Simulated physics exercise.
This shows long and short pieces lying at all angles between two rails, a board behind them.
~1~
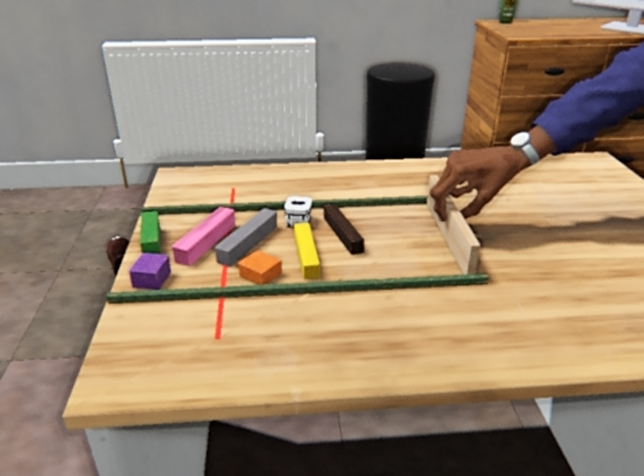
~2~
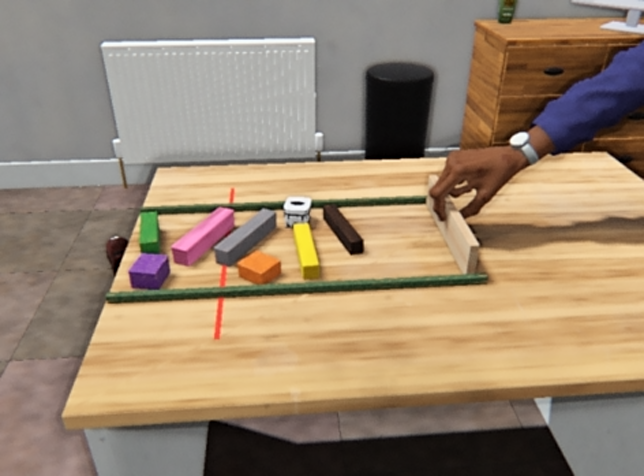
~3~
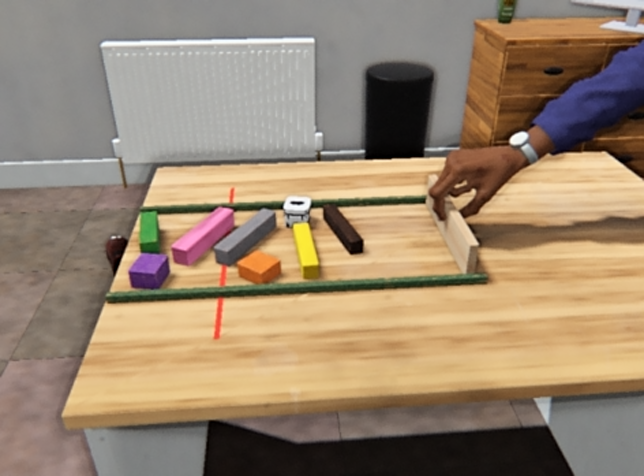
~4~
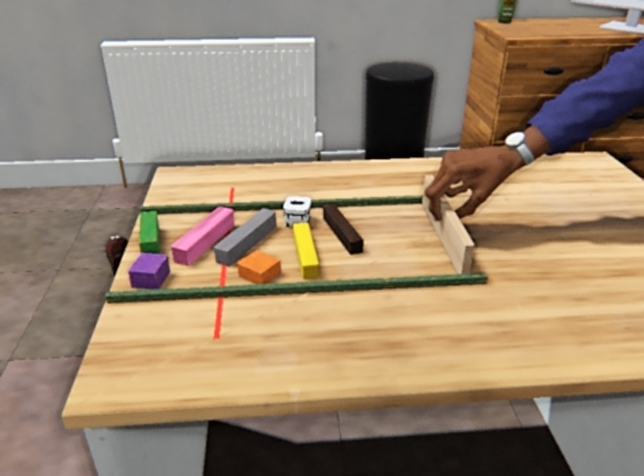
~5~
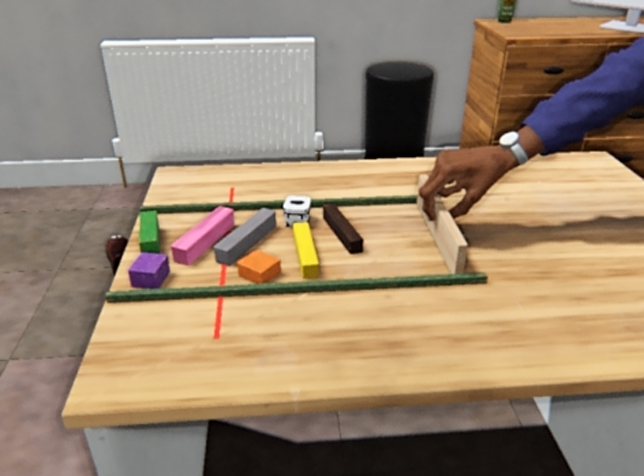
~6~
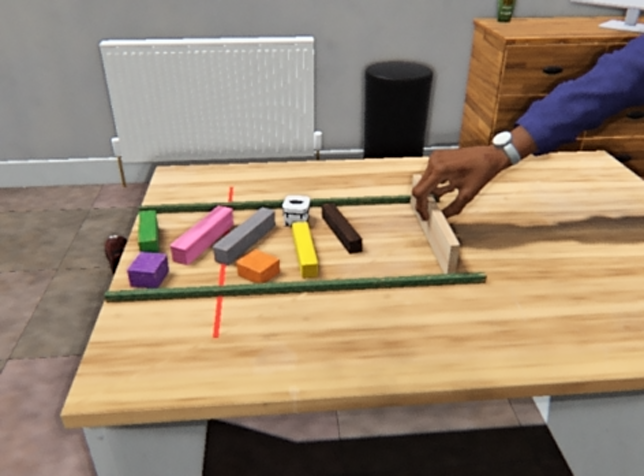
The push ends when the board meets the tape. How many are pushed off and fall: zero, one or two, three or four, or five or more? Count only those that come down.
As it turns out, the number that fall off is zero.
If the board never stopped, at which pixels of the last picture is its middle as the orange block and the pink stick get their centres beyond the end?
About (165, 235), and (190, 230) for the other.
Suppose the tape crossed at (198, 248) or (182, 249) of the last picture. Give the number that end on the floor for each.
Down on the floor: 1 and 3.
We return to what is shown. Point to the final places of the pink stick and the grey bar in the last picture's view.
The pink stick at (164, 236), the grey bar at (182, 239).
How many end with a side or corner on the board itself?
That makes 1.
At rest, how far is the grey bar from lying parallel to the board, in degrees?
Roughly 10° out of line.
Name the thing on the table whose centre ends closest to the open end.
Foremost is the green bar.
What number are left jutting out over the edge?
Overhanging: 0.
Soon after, none off yet; green bar at rest near (149, 234); purple block at rest near (149, 270); pink stick at rest near (204, 234).
In the end, the number that fall off is zero.
